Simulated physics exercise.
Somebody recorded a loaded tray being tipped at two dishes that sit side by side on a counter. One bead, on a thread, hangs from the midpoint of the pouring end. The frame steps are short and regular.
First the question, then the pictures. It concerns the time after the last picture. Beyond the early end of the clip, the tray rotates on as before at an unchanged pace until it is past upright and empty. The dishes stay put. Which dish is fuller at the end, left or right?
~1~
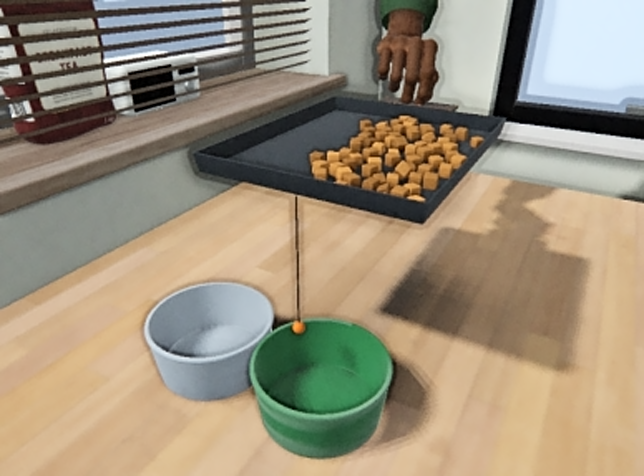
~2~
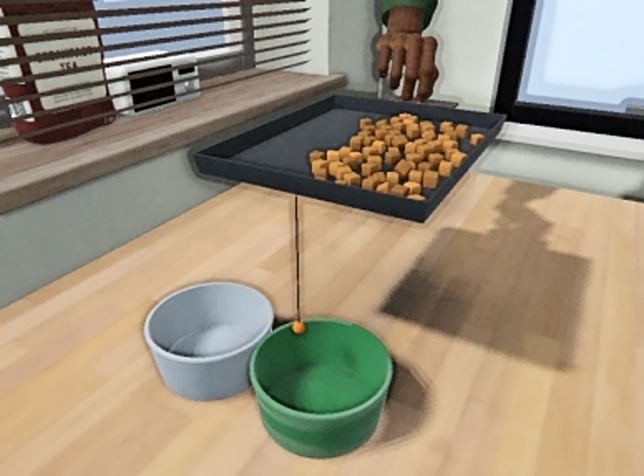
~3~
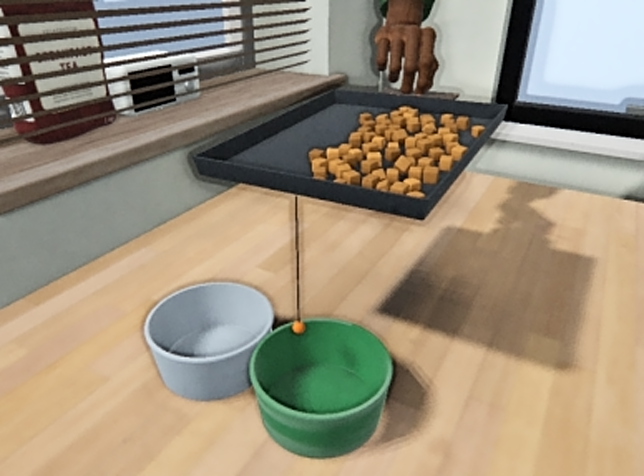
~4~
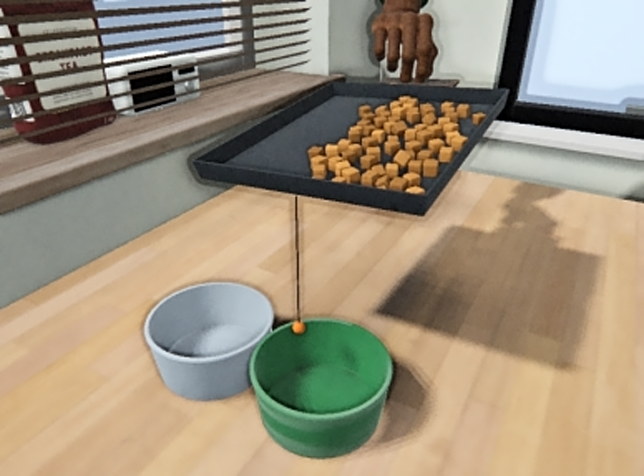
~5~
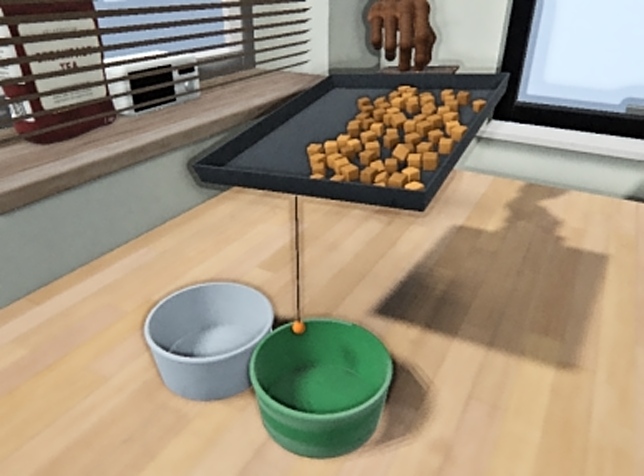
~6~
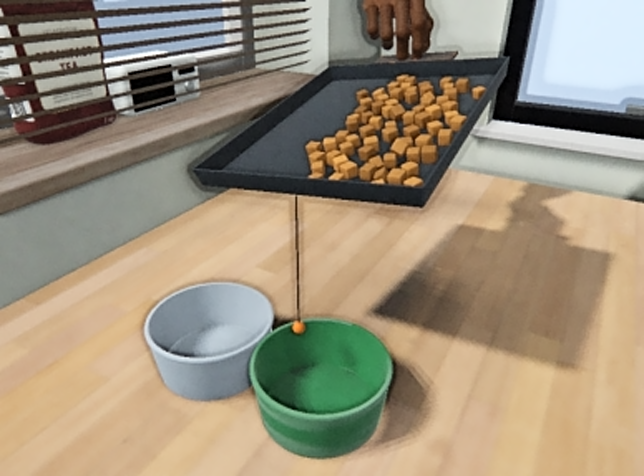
The left dish.
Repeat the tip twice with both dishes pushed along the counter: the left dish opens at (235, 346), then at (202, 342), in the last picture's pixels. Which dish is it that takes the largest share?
On the first go the left-side one comes out on top, and on the second go the left-side one.
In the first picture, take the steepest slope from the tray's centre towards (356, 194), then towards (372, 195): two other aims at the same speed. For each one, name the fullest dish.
First case: The dish at right. Second case: The dish at right.
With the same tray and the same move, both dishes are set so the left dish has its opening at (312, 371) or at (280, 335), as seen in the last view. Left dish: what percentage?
First position: Some 10 %; second position: Some 40 %.
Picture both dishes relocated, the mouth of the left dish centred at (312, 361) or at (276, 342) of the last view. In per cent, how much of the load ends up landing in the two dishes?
Some 10 and then some 50 per cent.
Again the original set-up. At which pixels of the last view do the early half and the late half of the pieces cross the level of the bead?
At about (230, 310), then at (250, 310).
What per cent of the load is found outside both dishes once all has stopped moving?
I'd say roughly 30 per cent of the load.
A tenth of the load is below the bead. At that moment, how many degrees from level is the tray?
The angle is roughly 90° at that point.
Soon, tray tipped steeply; all on the tray.
A while on, tray tipped right over; nearly all on the tray; a small part in the left dish; a stray few in the air.
Towards the end, tray tipped past a quarter turn; a stray few in the right dish; most in the left dish; about a quarter outside both.
Finally, tray tipped past a quarter turn; a stray few in the right dish; most in the left dish; about a quarter outside both.
